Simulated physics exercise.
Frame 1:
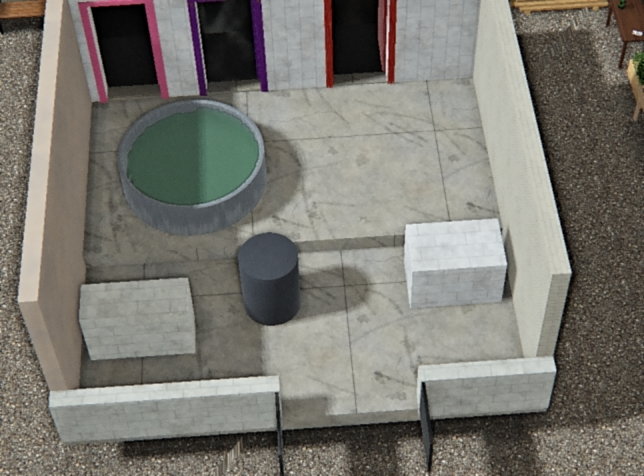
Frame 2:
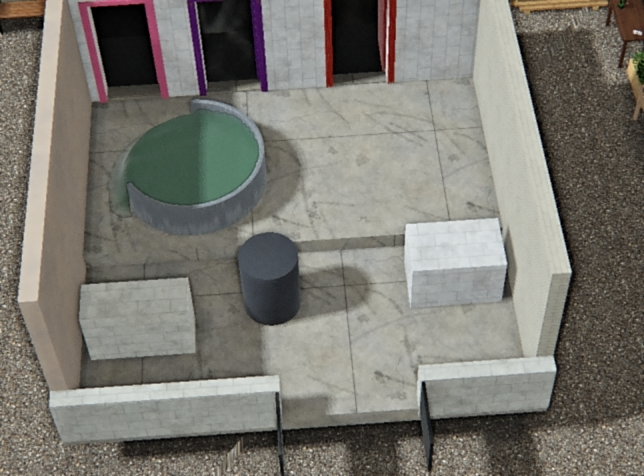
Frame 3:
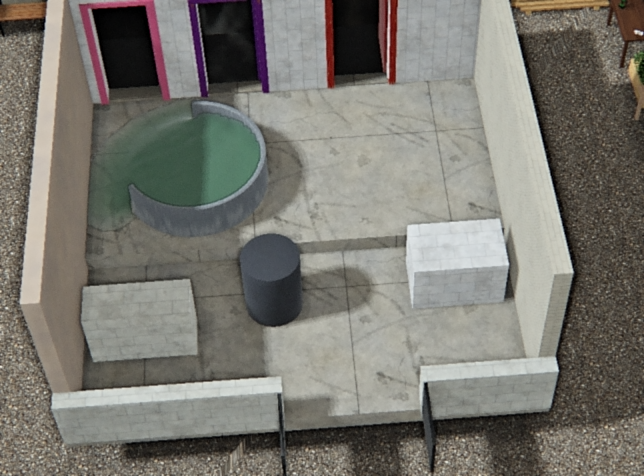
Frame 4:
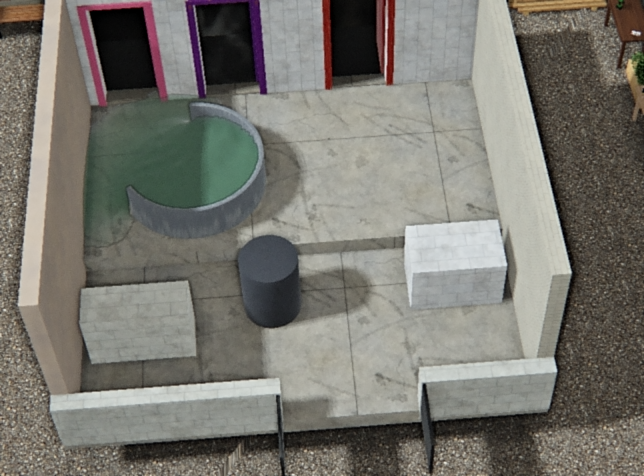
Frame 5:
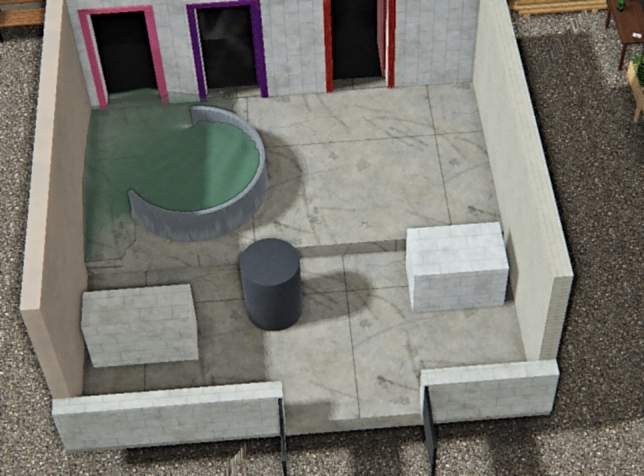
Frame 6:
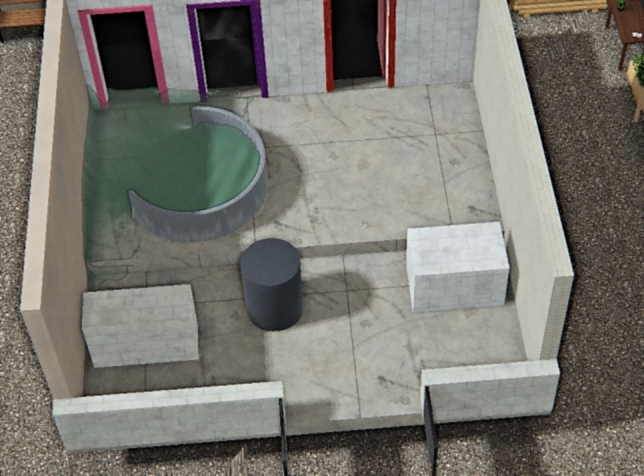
Green water bursting through the left side of a round grey pool and spreading across the paved floor of a walled yard.
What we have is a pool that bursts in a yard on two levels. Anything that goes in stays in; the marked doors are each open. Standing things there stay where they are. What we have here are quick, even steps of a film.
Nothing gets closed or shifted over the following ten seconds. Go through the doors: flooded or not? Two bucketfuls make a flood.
At the end, the purple door will top two buckets, the pink door will top two buckets, the red door will not top two buckets.
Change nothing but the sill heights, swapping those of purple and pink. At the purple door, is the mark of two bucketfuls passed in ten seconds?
That way the purple one stays in check.
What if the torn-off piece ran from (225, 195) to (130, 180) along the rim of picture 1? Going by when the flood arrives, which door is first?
That is the one in pink.
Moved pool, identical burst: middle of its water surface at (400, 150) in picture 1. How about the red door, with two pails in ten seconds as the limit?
Red: Too much.
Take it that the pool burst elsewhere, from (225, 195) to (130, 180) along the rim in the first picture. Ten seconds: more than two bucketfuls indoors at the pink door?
As for the pink door, it stays below the mark.
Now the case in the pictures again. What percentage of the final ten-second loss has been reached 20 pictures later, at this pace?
Something close to 75 percent by that point.
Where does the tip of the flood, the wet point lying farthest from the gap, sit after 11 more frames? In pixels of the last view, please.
Front's tip: Near (83, 425).
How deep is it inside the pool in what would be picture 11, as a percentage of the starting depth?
Some 48 per cent.
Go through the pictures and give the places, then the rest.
The first frame shows still water in the pool at (192, 156).
In the second frame, the front is at a hidden place, out from the gap at (136, 150).
In the third frame, the front is at (199, 105), out from the gap at (138, 154).
In the fourth frame, the front is at (85, 243), out from the gap at (136, 157).
In the fifth frame, the front is at (86, 262), out from the gap at (138, 161).
In the sixth frame, water pours out at (138, 161) and has run to a hidden place.
A moment on, water covers 20 % of the floor; the purple door under two buckets in, the pink door far over two buckets in, the red door not reached.
Next, water covers 30 % of the floor; the purple door under two buckets in, the pink door far over two buckets in, the red door wet at the sill, nothing in.
Then, water covers 45 % of the floor; the purple door under two buckets in, the pink door far over two buckets in, the red door wet at the sill, nothing in.
Later, water covers 70 % of the floor; the purple door over two buckets in, the pink door far over two buckets in, the red door wet at the sill, nothing in.
In the end, water covers 90 % of the floor; the purple door over two buckets in, the pink door far over two buckets in, the red door wet at the sill, nothing in.
